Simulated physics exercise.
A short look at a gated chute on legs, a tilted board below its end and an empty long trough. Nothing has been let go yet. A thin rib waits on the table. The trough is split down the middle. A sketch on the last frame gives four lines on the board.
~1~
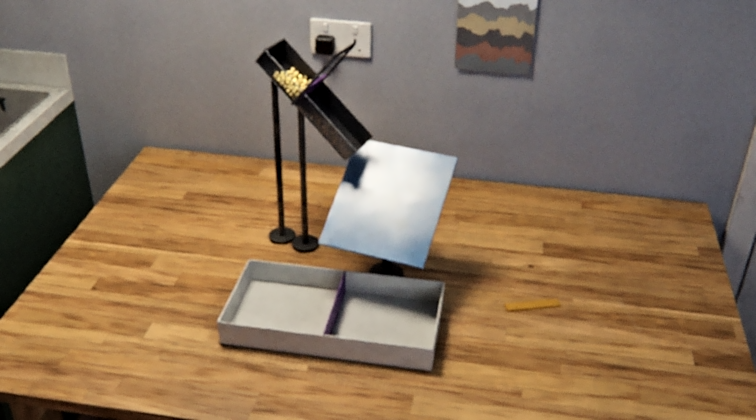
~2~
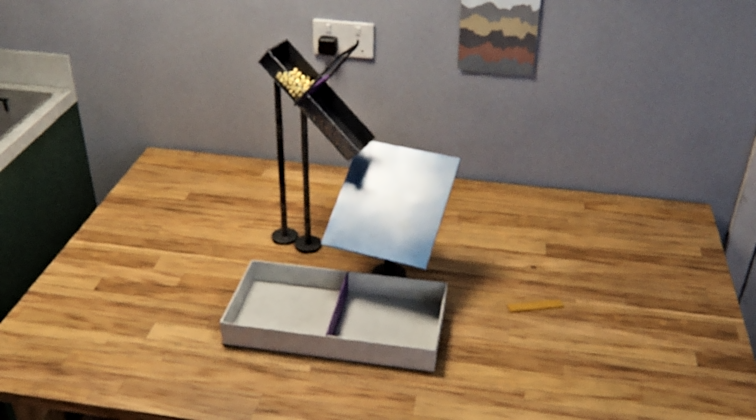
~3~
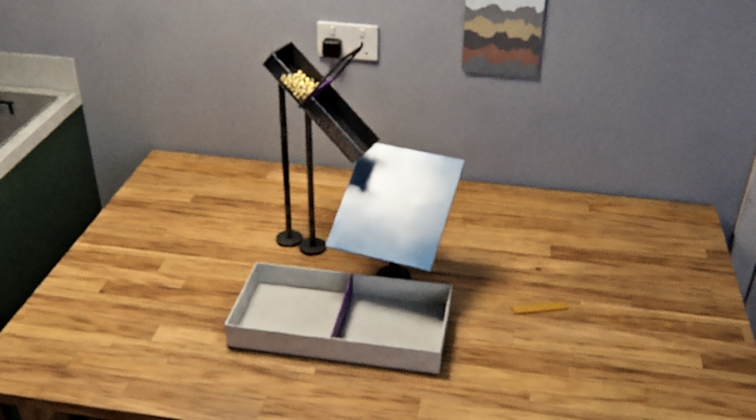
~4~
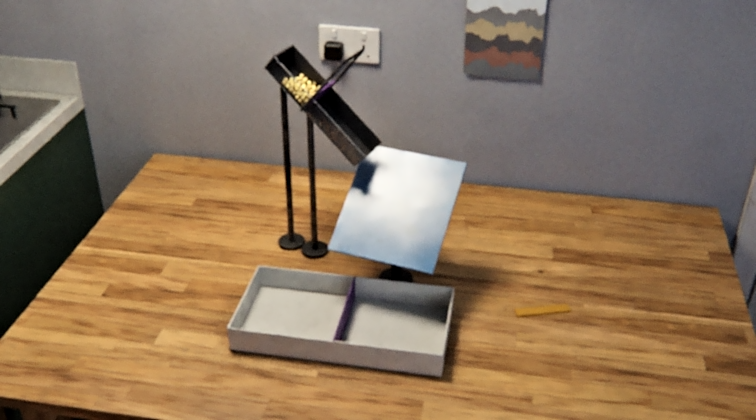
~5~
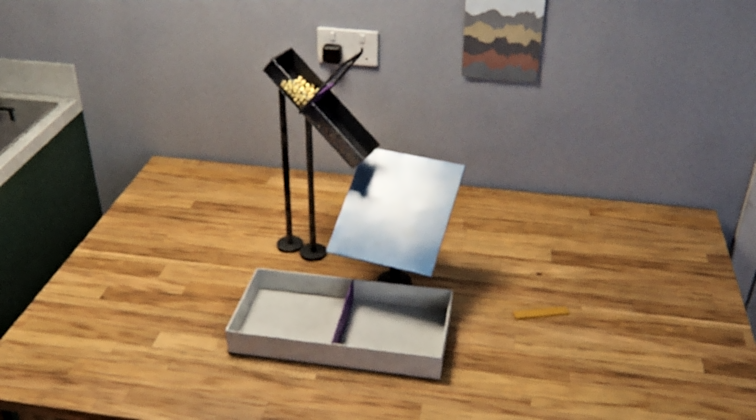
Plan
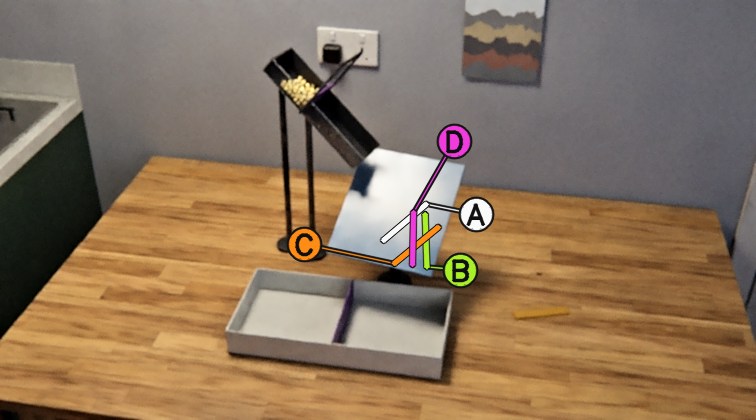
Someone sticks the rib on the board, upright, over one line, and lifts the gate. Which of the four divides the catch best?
Line A.
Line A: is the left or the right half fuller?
More lands on the left.
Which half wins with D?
The right half.
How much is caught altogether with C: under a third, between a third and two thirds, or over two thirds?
Over two thirds.
On the marked copy, line A from (426, 204) to (383, 240); line B from (425, 214) to (426, 266); line C from (438, 227) to (394, 263); line D from (413, 212) to (412, 264).
For line A, of what is caught, close to two thirds in the left half, close to a third in the right.
For line B, of what is caught, none at all in the left half, the whole lot in the right.
For line C, of what is caught, a small share in the left half, all but a few in the right.
For line D, of what is caught, none at all in the left half, the whole lot in the right.
